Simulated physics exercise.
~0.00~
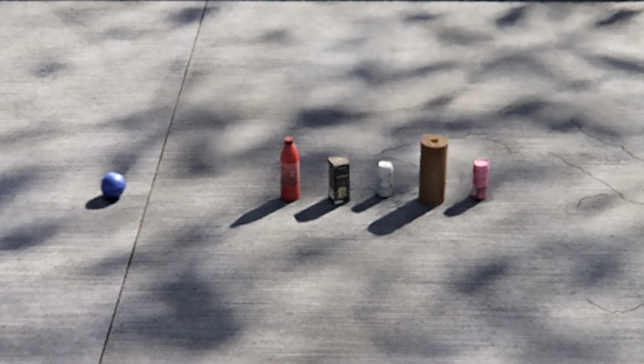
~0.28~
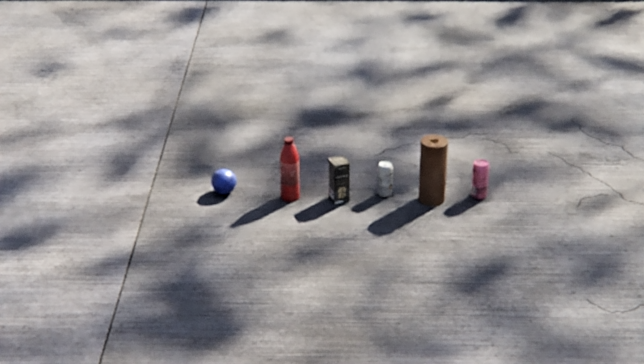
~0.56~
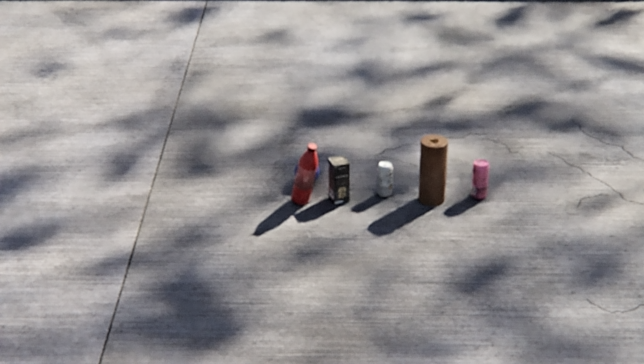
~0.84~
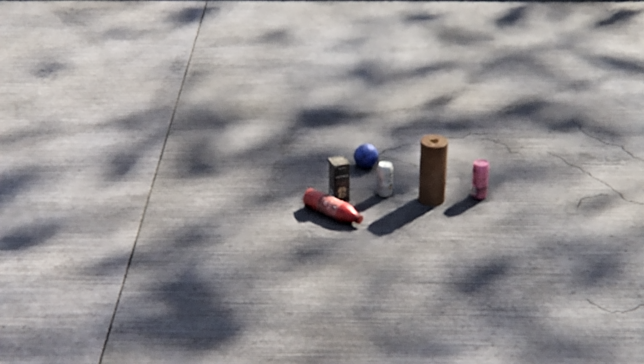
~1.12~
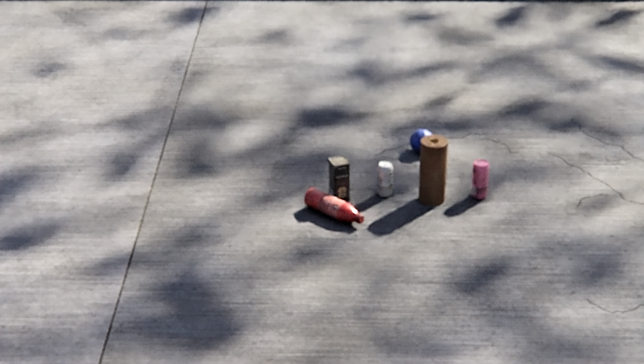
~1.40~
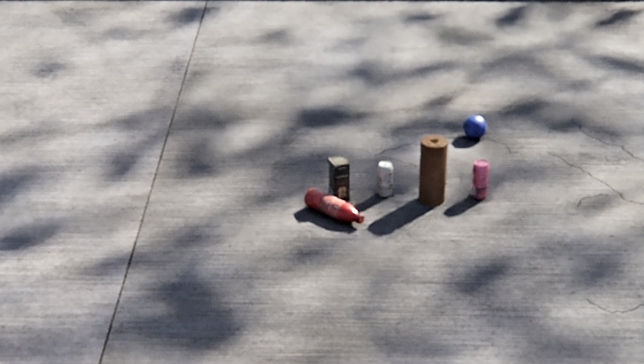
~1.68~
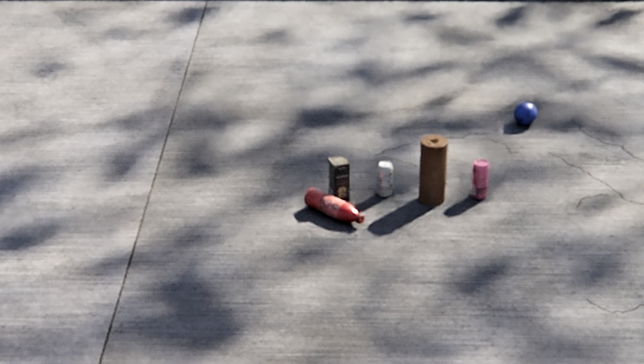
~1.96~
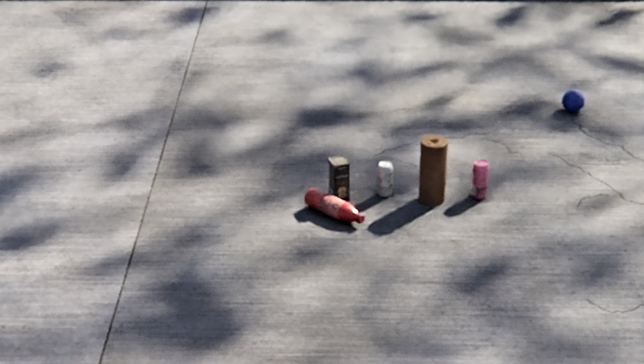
On sunlit, shadow-dappled concrete, a blue ball rolls in from the left and knocks over the red bottle at the end of a row of five objects, then rolls behind the others toward the upper right, leaving the carton, white can, brown roll and pink can standing.
